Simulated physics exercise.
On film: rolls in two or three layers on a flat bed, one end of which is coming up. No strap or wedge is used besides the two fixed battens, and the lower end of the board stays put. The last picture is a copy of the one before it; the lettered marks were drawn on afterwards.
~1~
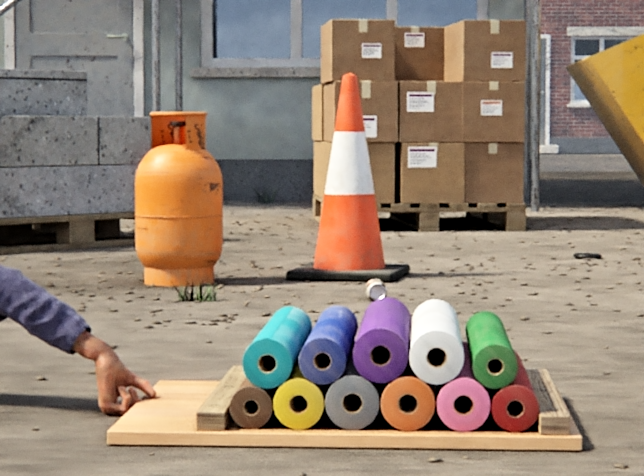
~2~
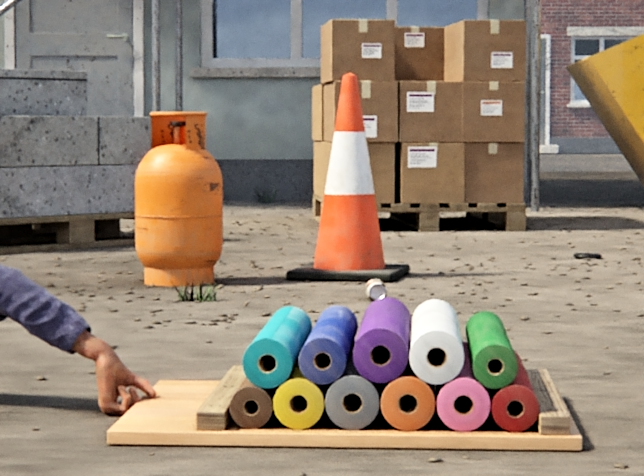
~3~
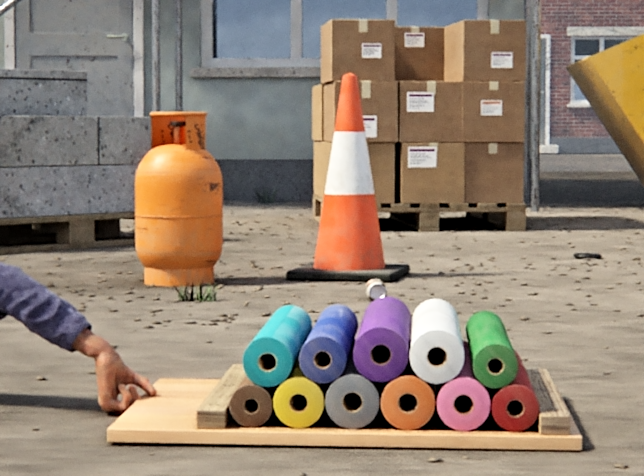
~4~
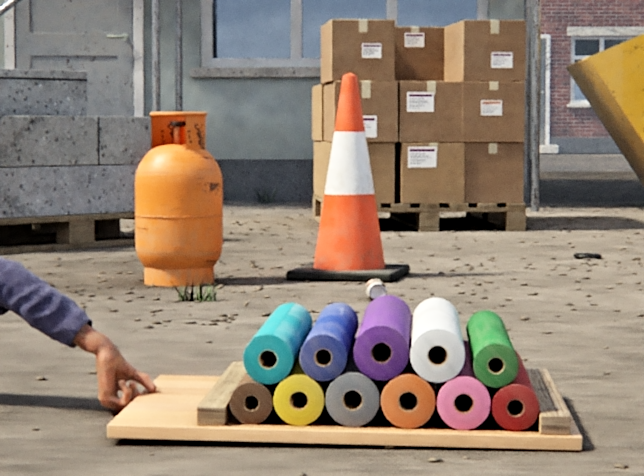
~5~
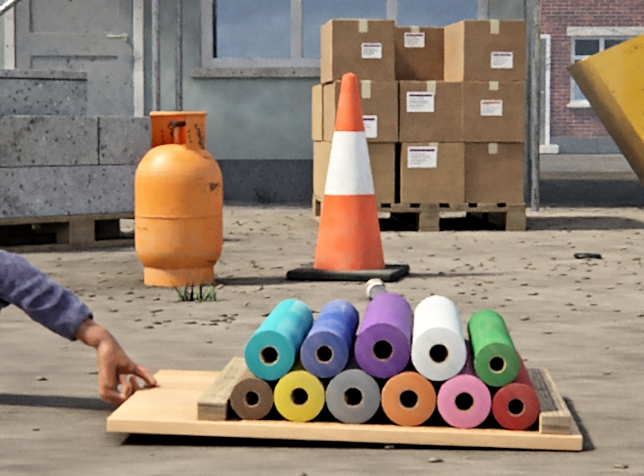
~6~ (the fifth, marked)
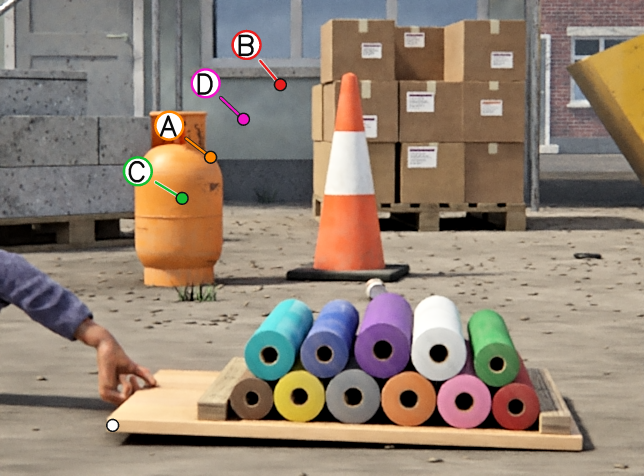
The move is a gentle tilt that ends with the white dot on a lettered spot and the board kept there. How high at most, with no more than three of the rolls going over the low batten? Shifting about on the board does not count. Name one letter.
The highest mark that will do is C.
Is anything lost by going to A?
Yes, at A.
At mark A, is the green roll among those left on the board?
No.
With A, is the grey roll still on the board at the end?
The grey roll: Yes.
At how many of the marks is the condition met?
One of the four.
On the marked copy, A at (211, 157); B at (280, 85); C at (182, 198); D at (243, 119); the white dot at (112, 425).
With C. Early on, board at 18°.
Further on, board at 31°.
At the end, board at 31°, three over the low batten (purple, green, white).
As for the rest, A five over the low batten; B five over the low batten; D five over the low batten.
